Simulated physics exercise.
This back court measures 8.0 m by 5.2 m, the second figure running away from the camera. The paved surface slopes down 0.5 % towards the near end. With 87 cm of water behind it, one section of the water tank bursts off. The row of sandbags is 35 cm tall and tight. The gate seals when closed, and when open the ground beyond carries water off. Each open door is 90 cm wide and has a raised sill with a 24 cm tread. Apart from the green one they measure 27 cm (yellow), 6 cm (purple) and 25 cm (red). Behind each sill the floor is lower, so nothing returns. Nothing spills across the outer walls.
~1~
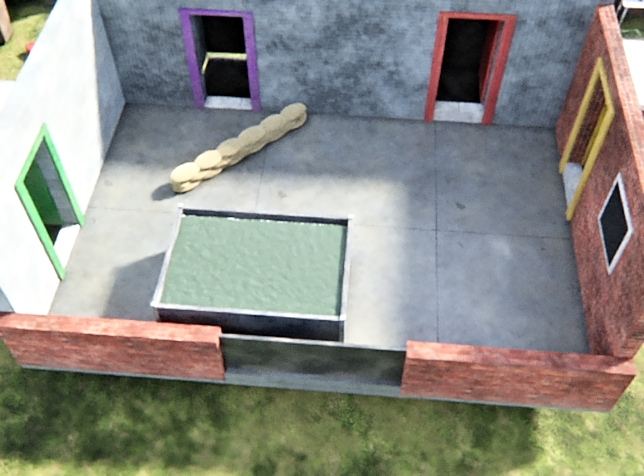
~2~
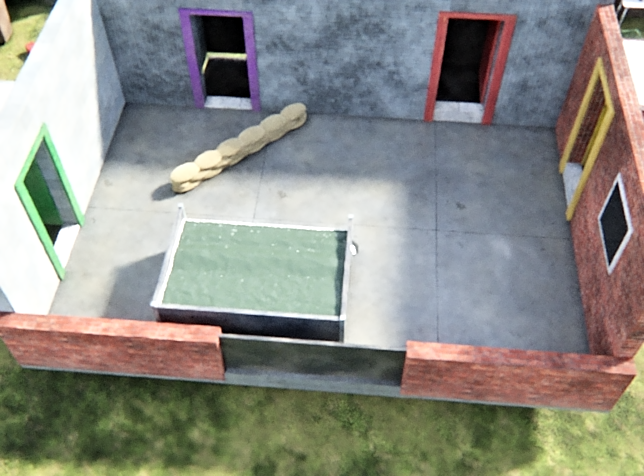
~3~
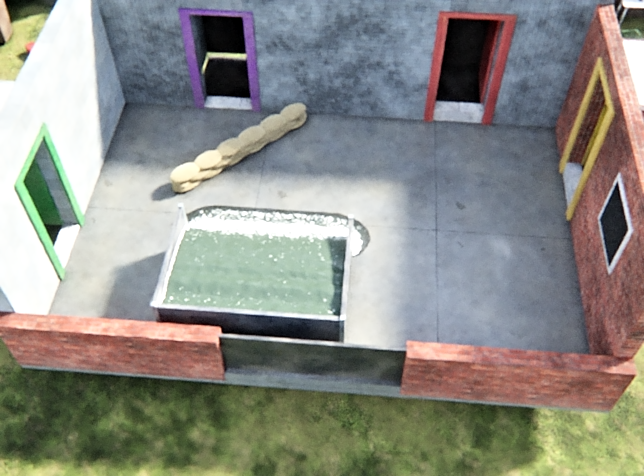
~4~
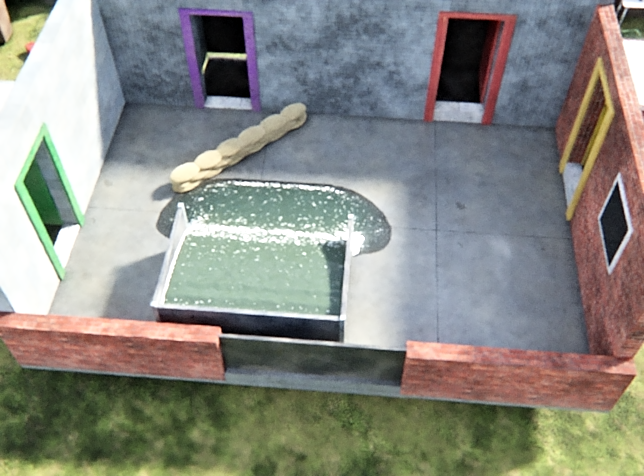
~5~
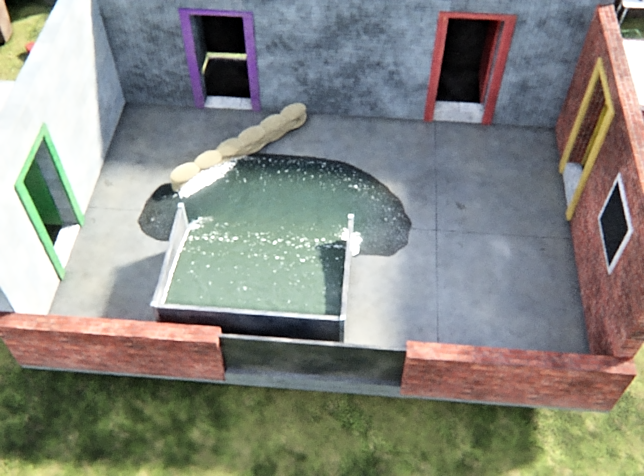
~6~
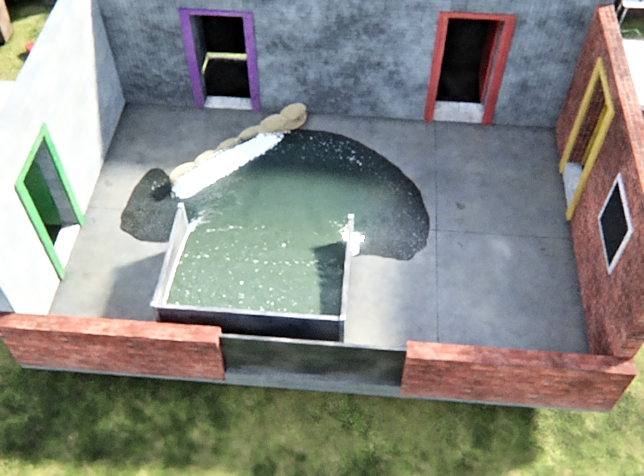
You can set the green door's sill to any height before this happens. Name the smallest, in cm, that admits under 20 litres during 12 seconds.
Some 8.5 cm above the ground.
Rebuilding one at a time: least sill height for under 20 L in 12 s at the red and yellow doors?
Roughly 14.5 cm at red and 27 cm at yellow.
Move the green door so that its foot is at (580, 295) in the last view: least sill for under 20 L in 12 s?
Roughly 12.5 cm.
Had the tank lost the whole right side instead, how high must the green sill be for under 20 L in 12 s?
Then roughly 16 cm.
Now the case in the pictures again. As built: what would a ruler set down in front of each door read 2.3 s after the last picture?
In cm: Yellow 27, green 11, purple 5, red 18.
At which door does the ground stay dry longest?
The yellow one.
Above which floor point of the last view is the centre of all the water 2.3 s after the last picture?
Around (340, 188).
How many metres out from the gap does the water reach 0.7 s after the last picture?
Roughly 4.4 m.
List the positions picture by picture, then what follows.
The first picture shows the water tank at (257, 262) is whole and still, 87 cm deep; the green door at (53, 208) is dry.
In the second picture, the front is at a hidden place, 0.3 m from the gap on the far side; 0.6 m2 of floor is wet, 87 cm left at the back.
In the third picture, water pours out on the far side and has run 0.8 m, to a hidden place; about 16 cm deep outside, 84 cm at the back.
In the fourth picture, the front is at (230, 182), 1.4 m from the gap on the far side; 4.4 m2 of floor is wet, 75 cm left at the back.
In the fifth picture, the gap is on the far side, the front 2.0 m out at (249, 157); the back of the water tank holds 75 cm.
In the sixth picture, the gap is on the far side, the front 2.7 m out at (291, 133); the back of the water tank holds 70 cm; the green door at (53, 208), 3.2 m from the gap, is still 1.1 m from the nearest water.
Then, 0.7 s after the last picture water covers 40 % of the floor, deepest (66 cm) near (325, 119); it has not reached the green door.
Then, 2.3 s after the last picture water covers 60 % of the floor, deepest (50 cm) near (543, 132); 11 cm at the green door, 0 litres in over its 8 cm sill.
Then, 11.3 s after the last picture water covers 95 % of the floor, deepest (14 cm) near (392, 166); 7 cm at the green door, 21 litres in over its 8 cm sill.
At the green door as built, the water peaked near 12 cm, 8.1 s after the last picture.
Run again over the same 12 s with other heights there, 27 litres in over 7.5 cm, 4 litres over 10.5 cm. The limit of 20 litres is kept from about 8.5 cm up.
